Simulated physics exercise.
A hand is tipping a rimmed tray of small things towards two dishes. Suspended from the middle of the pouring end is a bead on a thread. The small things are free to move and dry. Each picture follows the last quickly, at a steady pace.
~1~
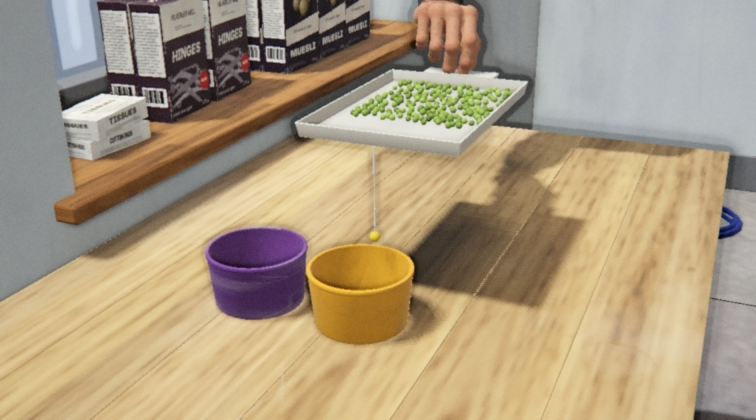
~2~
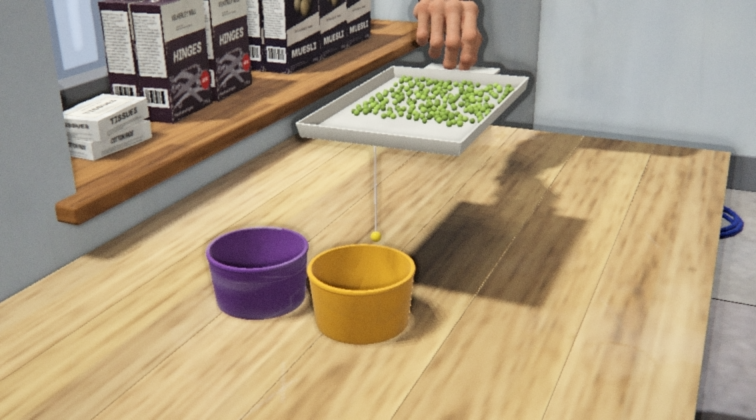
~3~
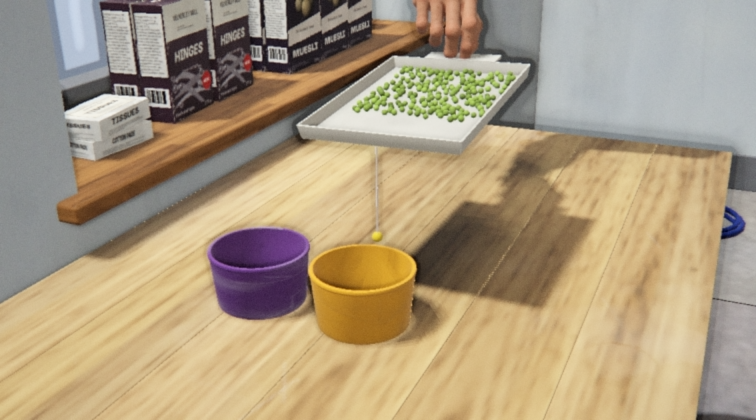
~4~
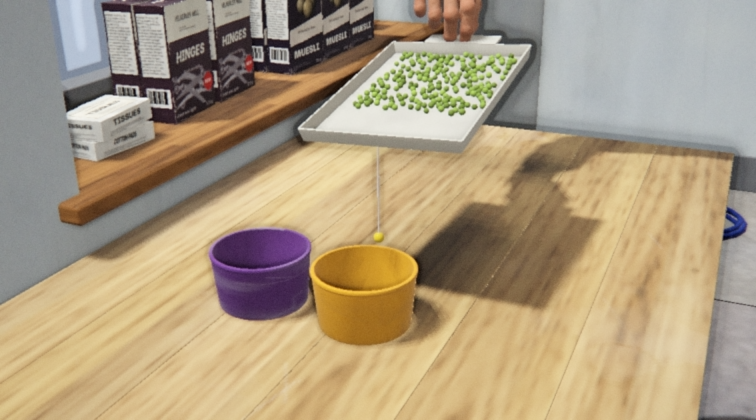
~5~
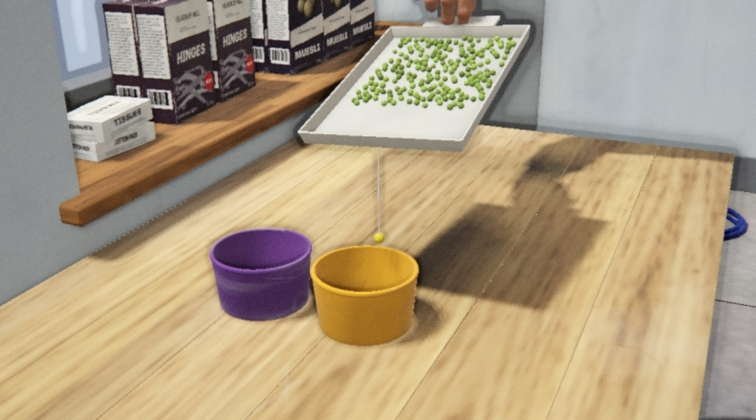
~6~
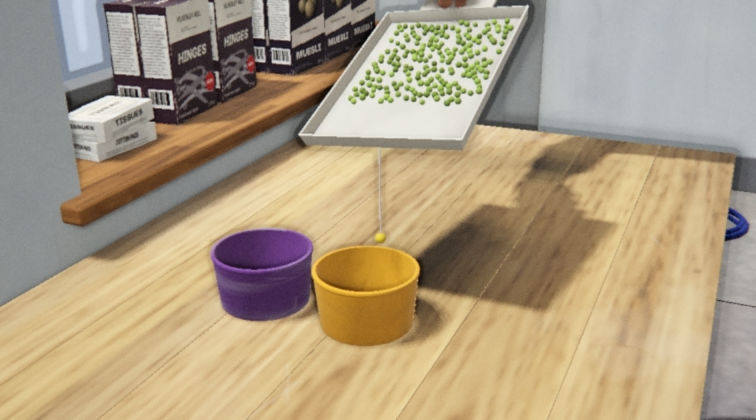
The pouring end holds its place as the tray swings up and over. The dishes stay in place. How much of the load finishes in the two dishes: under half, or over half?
Watching it, the dishes hang on to most of it.
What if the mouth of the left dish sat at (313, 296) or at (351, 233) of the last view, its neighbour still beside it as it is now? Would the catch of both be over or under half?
Shy of half, then shy of half.
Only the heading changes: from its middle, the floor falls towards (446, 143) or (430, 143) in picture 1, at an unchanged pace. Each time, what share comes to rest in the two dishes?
Roughly 0 percent, then 10 percent.
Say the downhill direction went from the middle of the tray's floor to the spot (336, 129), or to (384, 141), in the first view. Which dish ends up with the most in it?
So, first the left-side one, then the right-side one.
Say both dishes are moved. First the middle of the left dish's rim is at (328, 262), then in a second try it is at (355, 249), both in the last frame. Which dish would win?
For the first placement, the left-side one; for the second placement, the left-side one.
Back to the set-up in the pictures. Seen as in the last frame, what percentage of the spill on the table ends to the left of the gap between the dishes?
Reading: Around 50 %.
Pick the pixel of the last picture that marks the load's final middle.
I'd place the middle at about (305, 302).
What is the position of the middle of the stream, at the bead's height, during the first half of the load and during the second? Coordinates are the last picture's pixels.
Early half (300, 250), late half (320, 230).
Soon, tray tipped steeply; about half on the tray; a small part in the right dish; a small part in the left dish; a stray few outside both; about a quarter in the air.
A while on, tray tipped past a quarter turn; a small part on the tray; about a quarter in the right dish; about a quarter in the left dish; about a quarter outside both; about a quarter in the air.
Towards the end, tray tipped past a quarter turn; about a quarter in the right dish; about a third in the left dish; about a third outside both.
Finally, tray tipped past a quarter turn; about a quarter in the right dish; about a third in the left dish; about a third outside both.
